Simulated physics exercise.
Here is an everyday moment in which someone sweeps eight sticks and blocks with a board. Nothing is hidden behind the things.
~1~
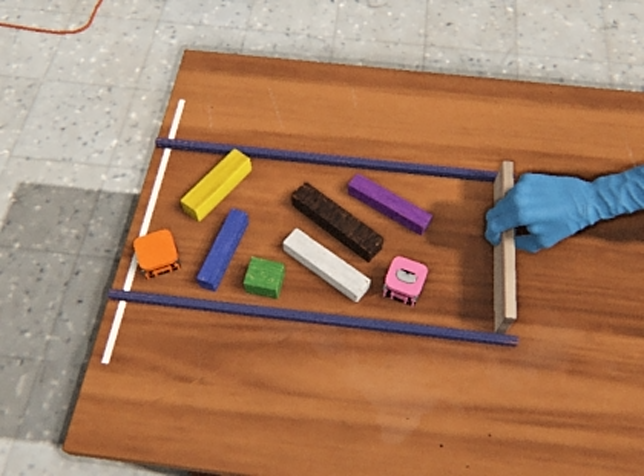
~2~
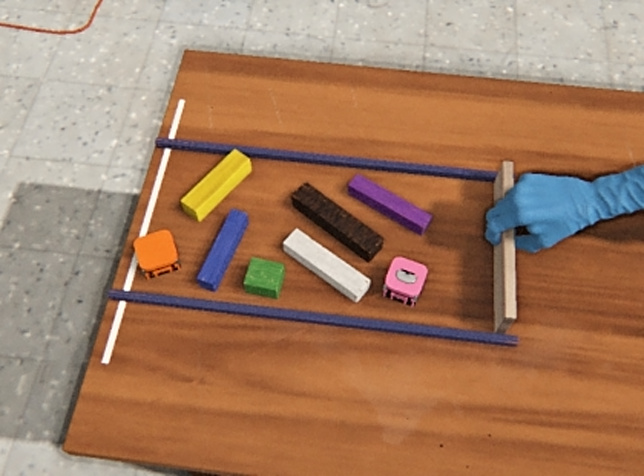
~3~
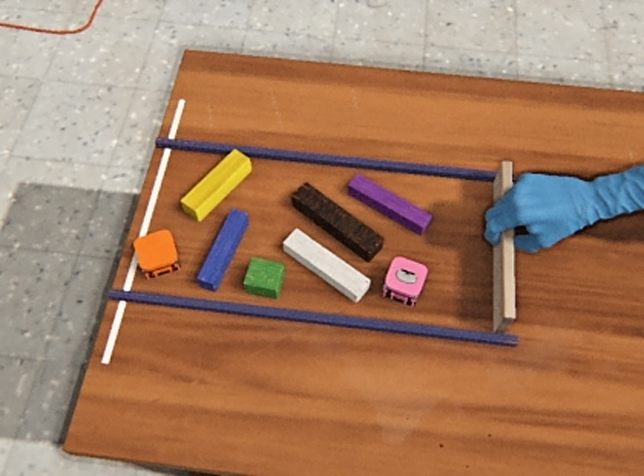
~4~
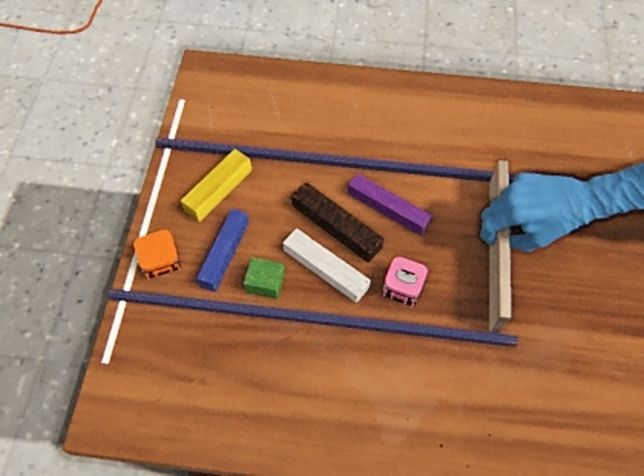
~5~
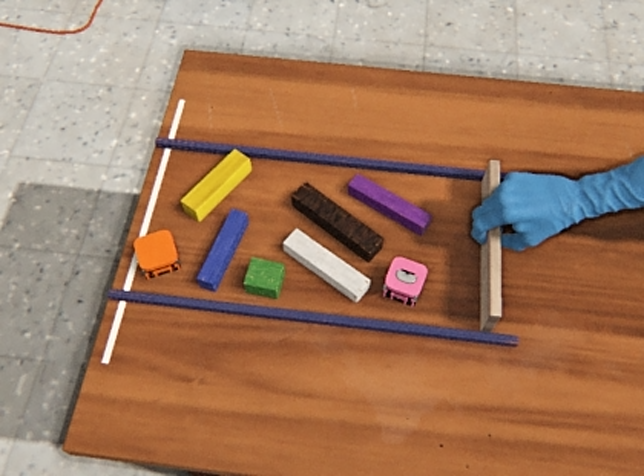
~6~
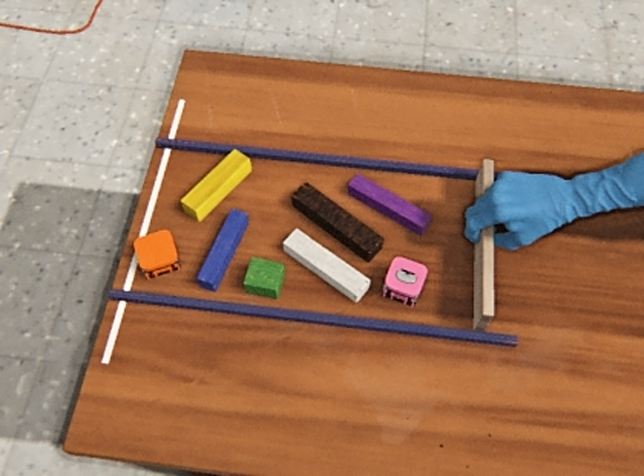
A blue-gloved hand slides a board slightly left toward colored blocks that stay still.
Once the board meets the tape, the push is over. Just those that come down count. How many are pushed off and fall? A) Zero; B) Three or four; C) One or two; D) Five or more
Answer: D.
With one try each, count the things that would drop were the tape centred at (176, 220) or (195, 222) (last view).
Respectively 5 and 4.
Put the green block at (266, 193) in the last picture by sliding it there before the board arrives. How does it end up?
It topples off.
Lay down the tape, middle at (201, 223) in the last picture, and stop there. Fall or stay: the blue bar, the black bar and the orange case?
The outcome is that the blue bar goes down, the black bar does not come off and the orange case goes down.
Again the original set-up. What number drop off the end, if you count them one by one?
A count of exactly 7.
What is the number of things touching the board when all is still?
I count 1 of them.
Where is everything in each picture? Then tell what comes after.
The first picture shows orange case (158, 254); yellow stick (217, 185); blue bar (224, 250); board (504, 245); tape (148, 217).
The second picture shows yellow stick (217, 185); board (504, 245).
The third picture shows blue bar (224, 250); green block (265, 278).
The fourth picture shows orange case (158, 255); white bar (326, 265).
The fifth picture shows yellow stick (217, 185); pink case (405, 282).
The sixth picture shows orange case (158, 255); yellow stick (217, 185); blue bar (224, 250); board (484, 243); tape (148, 217).
Early on, none off yet; orange case at rest near (158, 255); yellow stick at rest near (217, 185); blue bar at rest near (224, 250).
Finally, the number that fall off is five or more; lost, pink case, black bar, white bar, green block, blue bar, yellow stick and orange case.
